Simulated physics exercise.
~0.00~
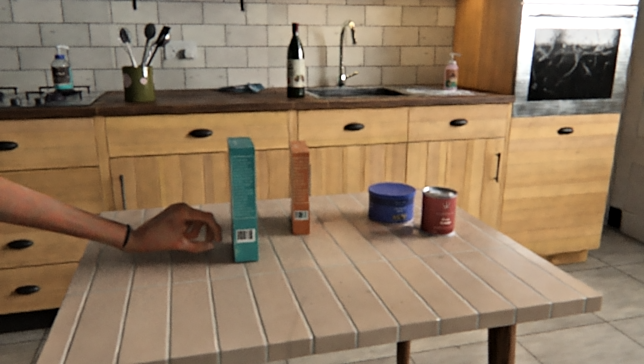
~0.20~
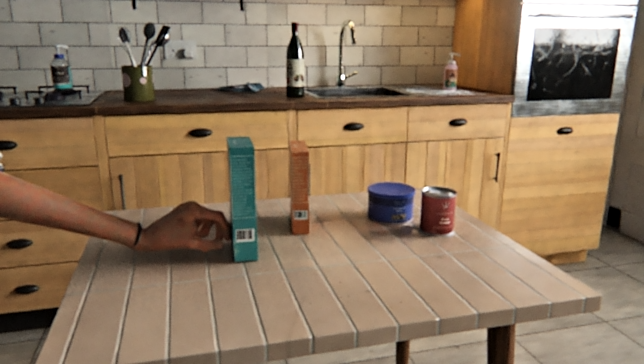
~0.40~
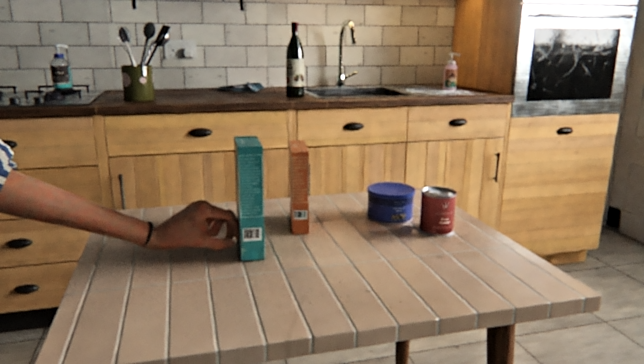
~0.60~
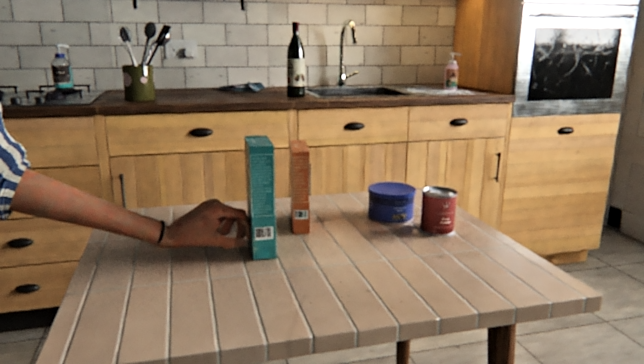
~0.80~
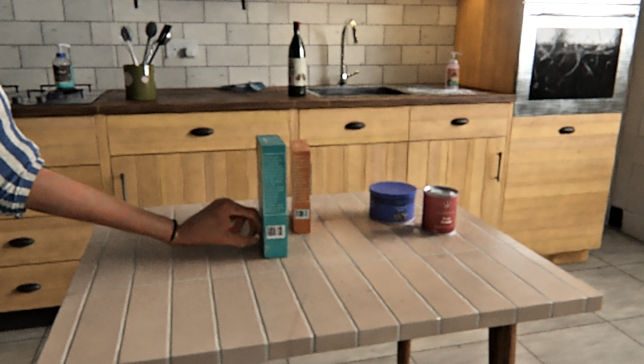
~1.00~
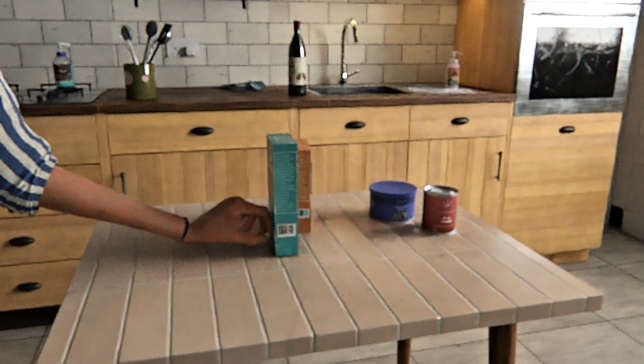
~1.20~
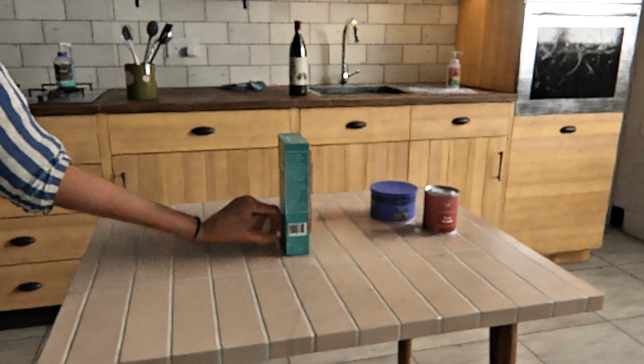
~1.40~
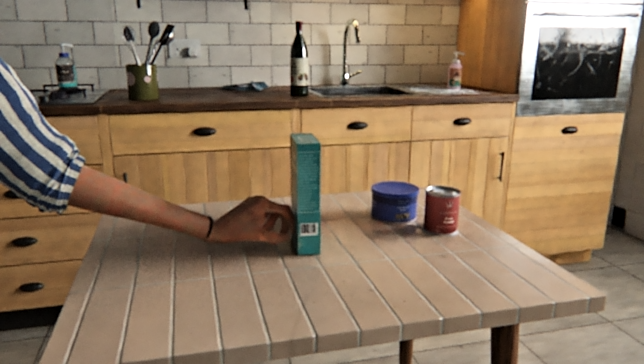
In a kitchen, a hand reached in from the left to a tall turquoise packet on a slatted table and slowly pushed it right until it hid the orange box behind it, ending still upright, while the blue tub and red tin stayed put.
